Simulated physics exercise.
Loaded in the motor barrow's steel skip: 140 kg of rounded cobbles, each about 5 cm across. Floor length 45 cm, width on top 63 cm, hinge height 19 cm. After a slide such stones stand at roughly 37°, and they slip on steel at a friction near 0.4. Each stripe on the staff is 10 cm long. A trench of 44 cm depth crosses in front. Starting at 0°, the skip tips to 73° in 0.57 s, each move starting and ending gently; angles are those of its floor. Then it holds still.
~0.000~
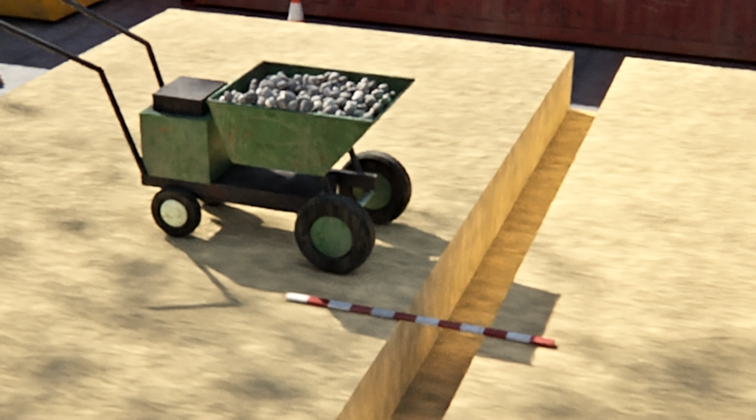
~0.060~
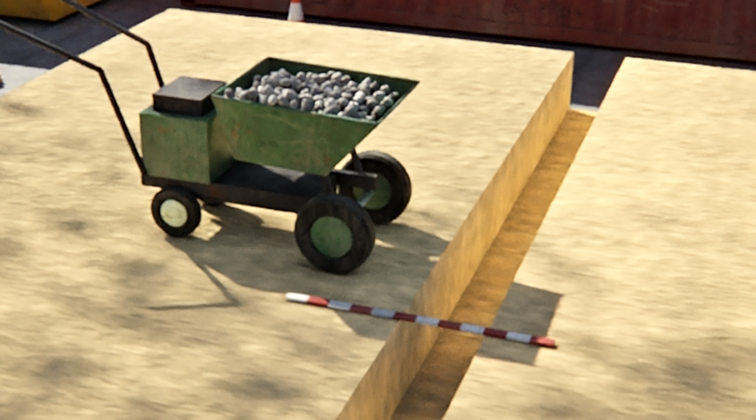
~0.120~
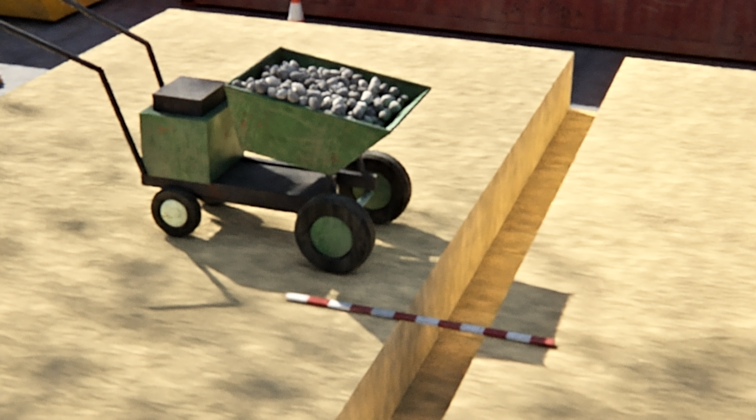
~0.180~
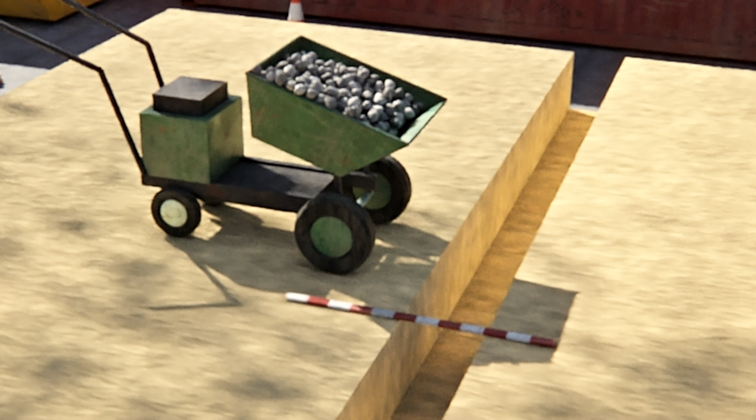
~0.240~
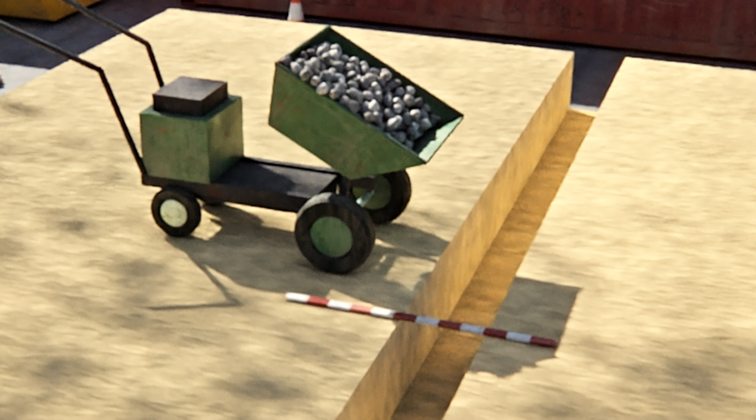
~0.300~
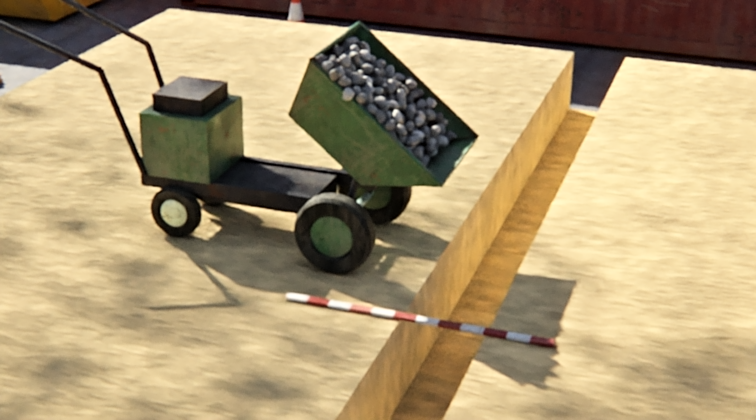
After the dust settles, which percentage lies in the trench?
Close to 34 in a hundred.
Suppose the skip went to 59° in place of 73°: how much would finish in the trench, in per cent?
In that case some 35 per cent.
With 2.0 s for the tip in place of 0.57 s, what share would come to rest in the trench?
It would be near 65 per cent.
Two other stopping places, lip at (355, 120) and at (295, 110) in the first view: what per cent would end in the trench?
Near 55 per cent from the first place, 90 from the second.
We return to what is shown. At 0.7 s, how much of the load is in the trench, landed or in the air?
About 15 per cent by then.
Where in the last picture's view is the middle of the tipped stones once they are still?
Their middle is at about (565, 277).
After 0.4 s the floor is at 62°; 100 % in the skip; the foremost stones are at (467, 192).
After 0.7 s the floor is at 73°; 52 % in the skip, 14 % in the trench, 33 % past the trench; the foremost stones are at (564, 282).
After 1.0 s the floor is at 73°; 7 % in the skip, 27 % in the trench, 67 % past the trench; the foremost stones are past the picture's edge.
After 3.0 s the floor is at 73°; 0 % in the skip, 34 % in the trench, 66 % past the trench; the foremost stones are past the picture's edge.
